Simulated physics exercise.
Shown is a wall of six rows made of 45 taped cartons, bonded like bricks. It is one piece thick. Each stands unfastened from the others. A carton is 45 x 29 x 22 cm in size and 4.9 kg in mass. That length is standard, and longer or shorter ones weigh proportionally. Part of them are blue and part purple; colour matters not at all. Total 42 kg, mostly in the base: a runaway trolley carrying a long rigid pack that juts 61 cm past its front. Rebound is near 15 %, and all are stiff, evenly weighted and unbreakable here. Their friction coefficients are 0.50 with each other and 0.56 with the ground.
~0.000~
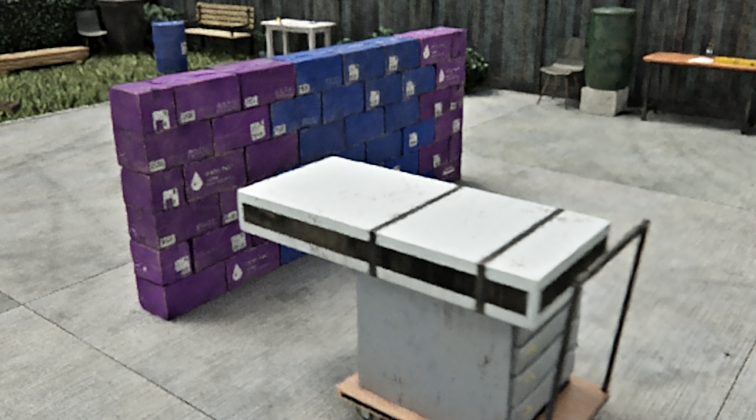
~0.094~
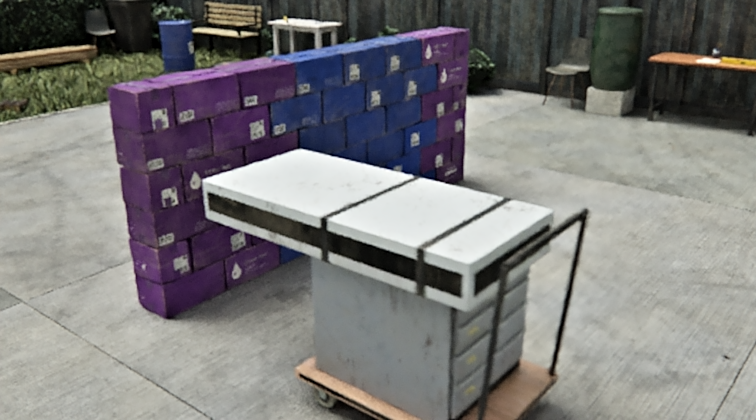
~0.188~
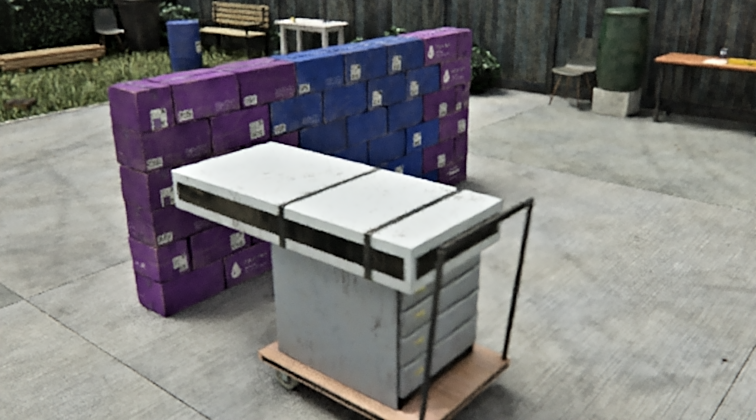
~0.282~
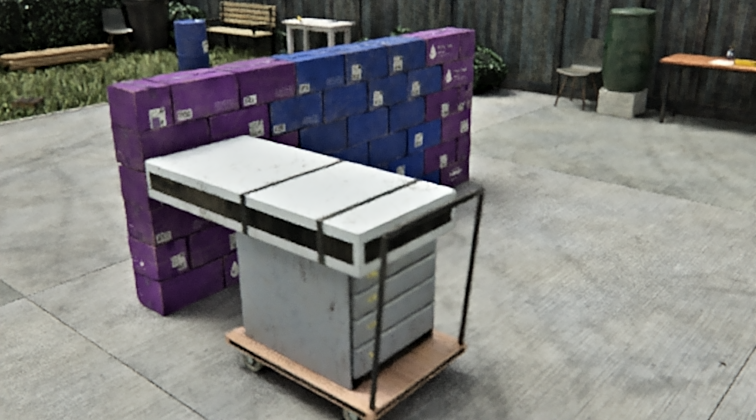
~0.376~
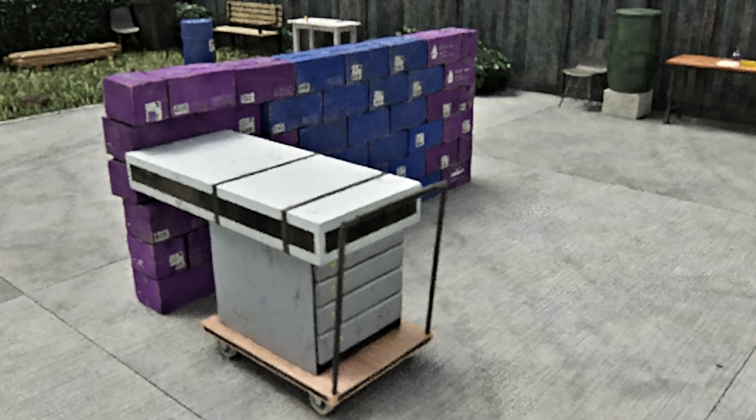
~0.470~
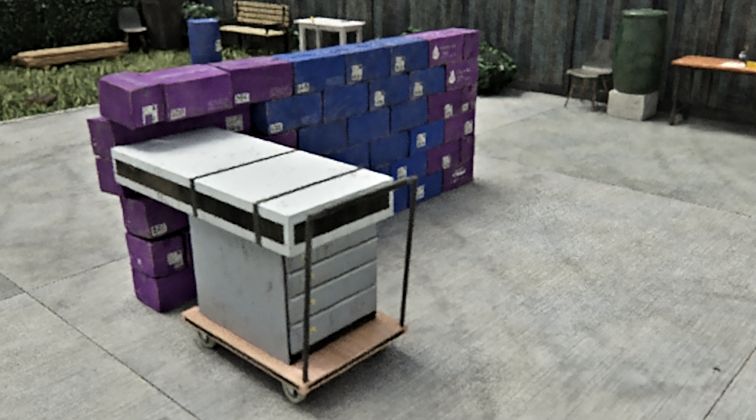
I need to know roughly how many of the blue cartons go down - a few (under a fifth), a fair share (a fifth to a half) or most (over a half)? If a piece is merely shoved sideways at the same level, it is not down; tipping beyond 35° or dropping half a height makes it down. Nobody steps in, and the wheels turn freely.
A few, under a fifth.
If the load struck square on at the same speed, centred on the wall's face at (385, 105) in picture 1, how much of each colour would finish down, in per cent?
Then purple ends 0 per cent down and blue 40 per cent.
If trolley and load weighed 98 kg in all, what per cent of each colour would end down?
That would leave purple at 30 and blue at 0 per cent.
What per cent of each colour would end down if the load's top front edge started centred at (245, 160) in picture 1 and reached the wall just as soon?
Down at the end: Purple 30 per cent, blue 0 per cent.
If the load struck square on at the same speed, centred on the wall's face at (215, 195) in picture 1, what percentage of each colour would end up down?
You'd end up with purple at 50 and blue at 10 percent down.
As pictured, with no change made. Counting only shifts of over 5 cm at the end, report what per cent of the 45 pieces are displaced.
25 %.
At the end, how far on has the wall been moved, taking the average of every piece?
Average: Roughly 15 cm.
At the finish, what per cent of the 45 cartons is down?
20 per cent.
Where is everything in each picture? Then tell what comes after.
In the first picture (pixels give the middle of a visible side; the camera moves round a little), load (247, 205) 76 cm short of the wall; top blue carton (365, 65); top purple carton (158, 110); none has stirred.
Load (211, 194) 53 cm short of the wall; top blue carton (366, 65), in the second picture.
Load (180, 184) 31 cm short of the wall; top blue carton (367, 65), in the third picture.
Load (152, 174) 8 cm short of the wall; top blue carton (368, 65), in the fourth picture.
Load (132, 166) 10 cm into the wall's line; top blue carton (368, 65); top purple carton (151, 102) 3° from how it stood; movement in 6 of them, in the fifth picture.
Load (117, 161) 23 cm into the wall's line; top blue carton (369, 65); top purple carton (148, 106) 8° from how it stood; movement in 8 of them, in the sixth picture.
After 0.58 s, load 37 cm past the wall's line, still rolling; none of the 21 blue cartons down (0 of 45 in all colours); top blue carton unmoved; top purple carton 23° from how it stood, 9 cm lower.
After 0.80 s, load 62 cm past the wall's line, still rolling; none of the 21 blue cartons down (6 of 45 in all colours); top blue carton unmoved; top purple carton 4° from how it stood, 13 cm lower.
After 1.18 s, load 72 cm past the wall's line, still rolling; none of the 21 blue cartons down (8 of 45 in all colours); top blue carton unmoved; top purple carton 75° from how it stood, 34 cm lower.
After 1.76 s, load 71 cm past the wall's line, still rolling; none of the 21 blue cartons down (8 of 45 in all colours); top blue carton unmoved; top purple carton on its side.
In the end (2.5 s), load 71 cm past the wall's line, stopped; none of the 21 blue cartons down (8 of 45 in all colours); top blue carton unmoved; top purple carton on its side. That is 0 per cent. From the last view, middles, top blue carton near (355, 63), top purple carton near (69, 250).
